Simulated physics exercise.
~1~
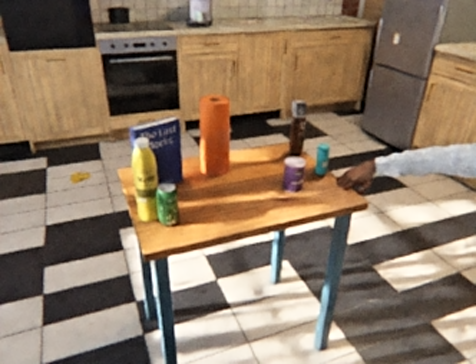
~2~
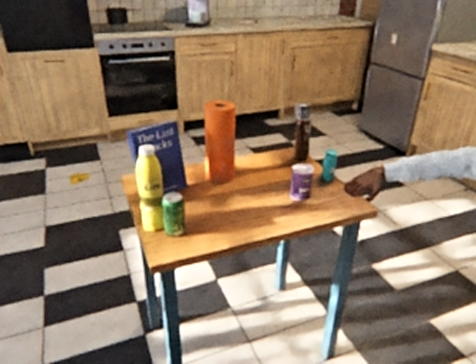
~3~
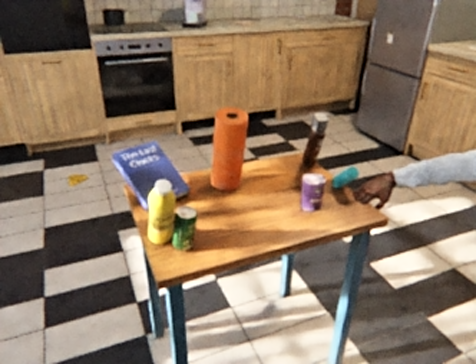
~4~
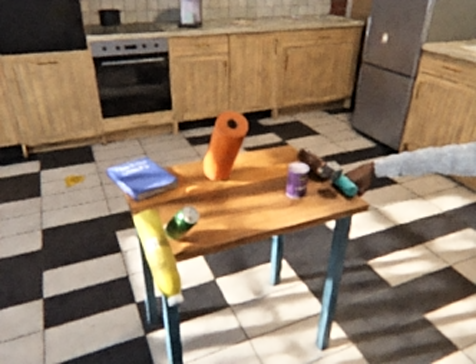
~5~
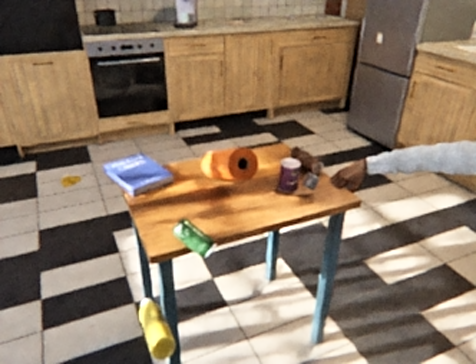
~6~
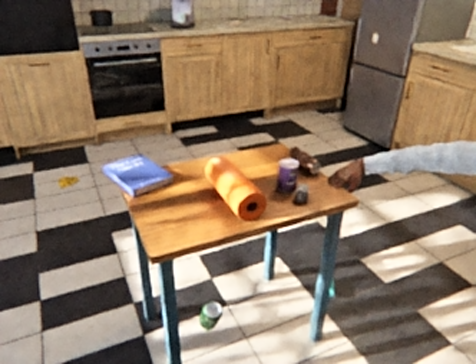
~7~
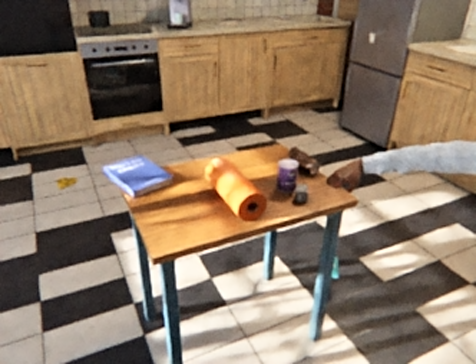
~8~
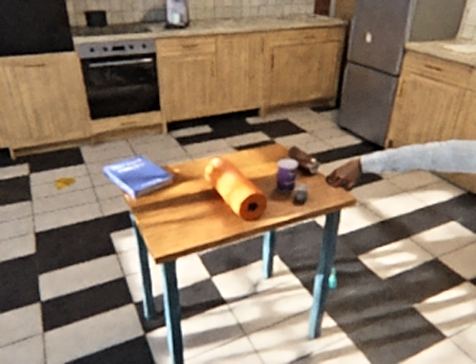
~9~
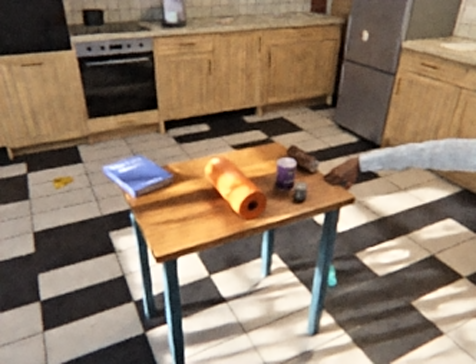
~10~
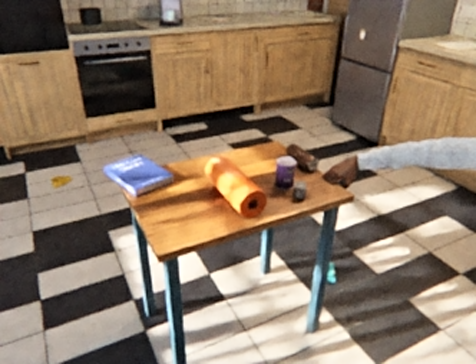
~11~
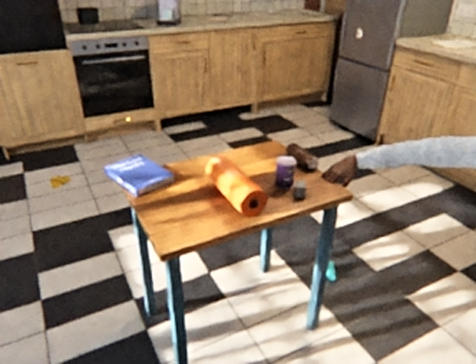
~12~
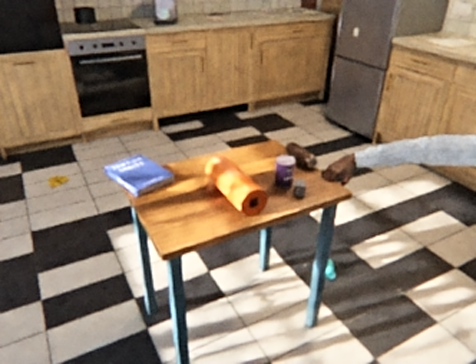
A small wooden side table with blue legs, seen from slightly above in a sunlit kitchen with a checkered floor, holds a blue book and yellow bottle at left, a green can in front, a tall orange roll in the middle, and a purple tin, dark items and a turquoise shaker at right, beside a hand. The table jolts, and the book falls back as the other things lean. The yellow bottle tumbles off the front, and the shaker tips and drops. The green can follows while the orange roll topples. Finally the purple tin stands among toppled things, the hand still beside them.
